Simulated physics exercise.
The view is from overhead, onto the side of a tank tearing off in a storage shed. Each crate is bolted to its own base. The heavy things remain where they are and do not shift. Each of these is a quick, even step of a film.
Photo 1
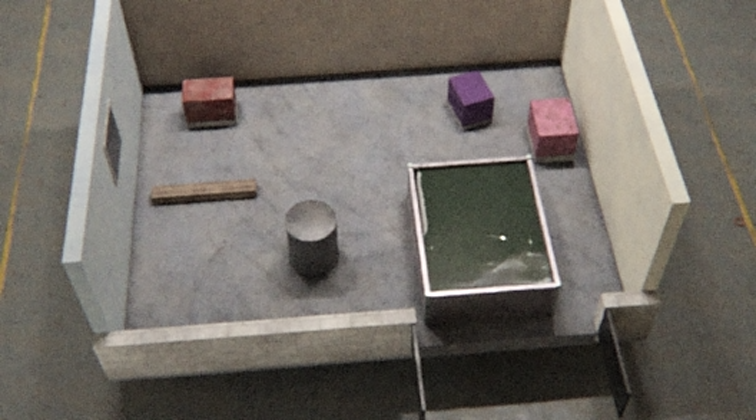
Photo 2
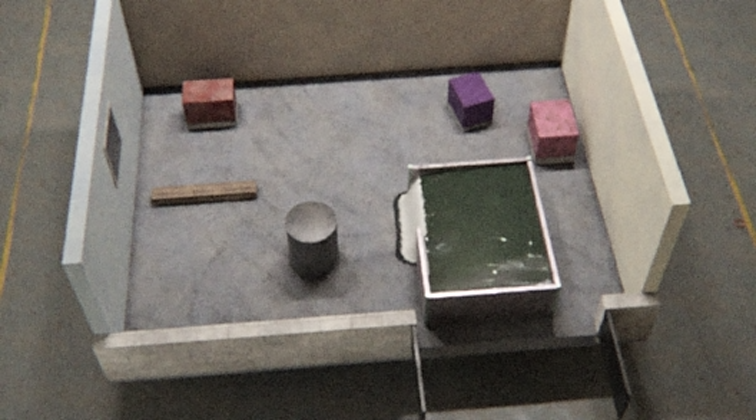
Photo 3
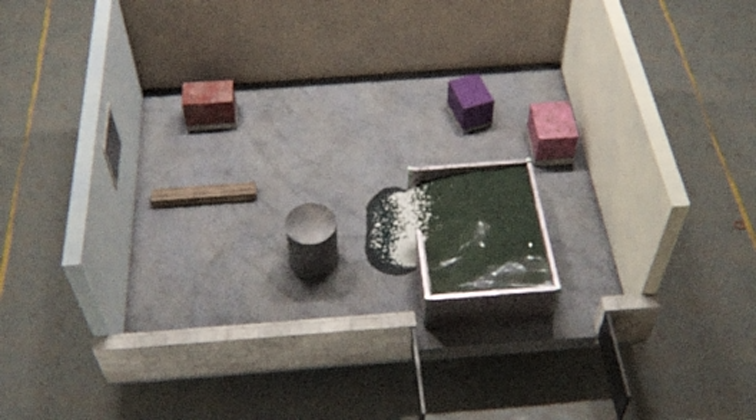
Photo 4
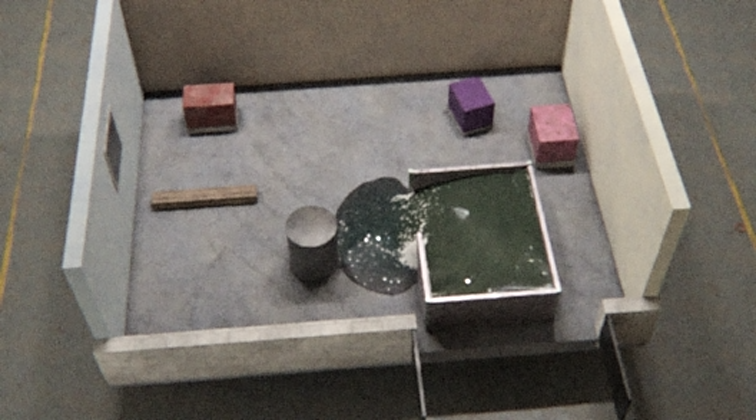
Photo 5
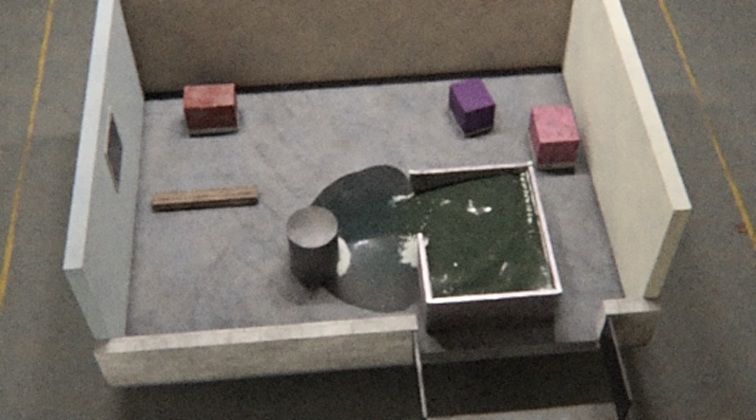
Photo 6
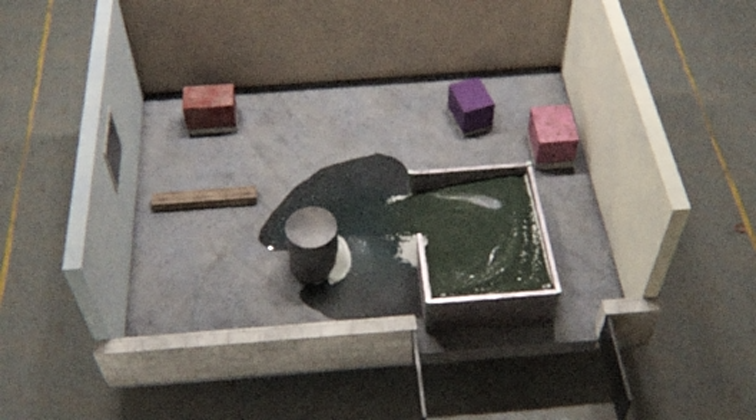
In a storage shed, dark water pouring from the left side of a square tank, spreading left across the floor around a grey cylinder.
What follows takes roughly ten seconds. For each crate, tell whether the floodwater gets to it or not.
Crate by crate: Red crate - reached; purple crate - reached; pink crate - not reached.
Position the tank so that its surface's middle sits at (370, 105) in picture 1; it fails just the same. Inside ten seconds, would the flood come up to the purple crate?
Purple crate: Untouched.
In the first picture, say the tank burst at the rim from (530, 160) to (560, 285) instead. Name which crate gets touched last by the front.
That would be the red-painted one.
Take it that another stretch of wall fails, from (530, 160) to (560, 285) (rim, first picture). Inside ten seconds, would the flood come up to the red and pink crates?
In that case the red one is flooded and the pink one is flooded.
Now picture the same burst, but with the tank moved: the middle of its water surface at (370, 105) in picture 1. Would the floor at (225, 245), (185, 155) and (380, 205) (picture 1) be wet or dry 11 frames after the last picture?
Taking the three spots in order: Bare, swamped, bare.
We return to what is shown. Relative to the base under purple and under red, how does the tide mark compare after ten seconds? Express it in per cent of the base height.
Some 160 and 230 % respectively.
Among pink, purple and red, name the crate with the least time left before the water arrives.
That would be the crate marked red.
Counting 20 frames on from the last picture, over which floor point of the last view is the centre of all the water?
At about (327, 229).
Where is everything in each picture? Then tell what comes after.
In the first picture, the water tank at (481, 226) is whole and still.
In the second picture, water pours out at (416, 219) and has run to (409, 261).
In the third picture, the front is at (382, 195), out from the gap at (415, 221).
In the fourth picture, water pours out at (416, 225) and has run to (342, 264).
In the fifth picture, water pours out at (417, 226) and has run to a hidden place.
In the sixth picture, water pours out at (416, 226) and has run to (267, 230).
A moment on, water covers 30 % of the floor; the red crate not reached, the purple crate not reached, the pink crate not reached.
Next, water covers 55 % of the floor; the red crate water round its plinth, the purple crate not reached, the pink crate not reached.
Then, water covers 60 % of the floor; the red crate water round its plinth, the purple crate not reached, the pink crate not reached.
Later, water covers 75 % of the floor; the red crate water round its plinth, the purple crate water round its plinth, the pink crate not reached.
In the end, water covers 95 % of the floor; the red crate was topped, the purple crate was topped, the pink crate stayed above the water.
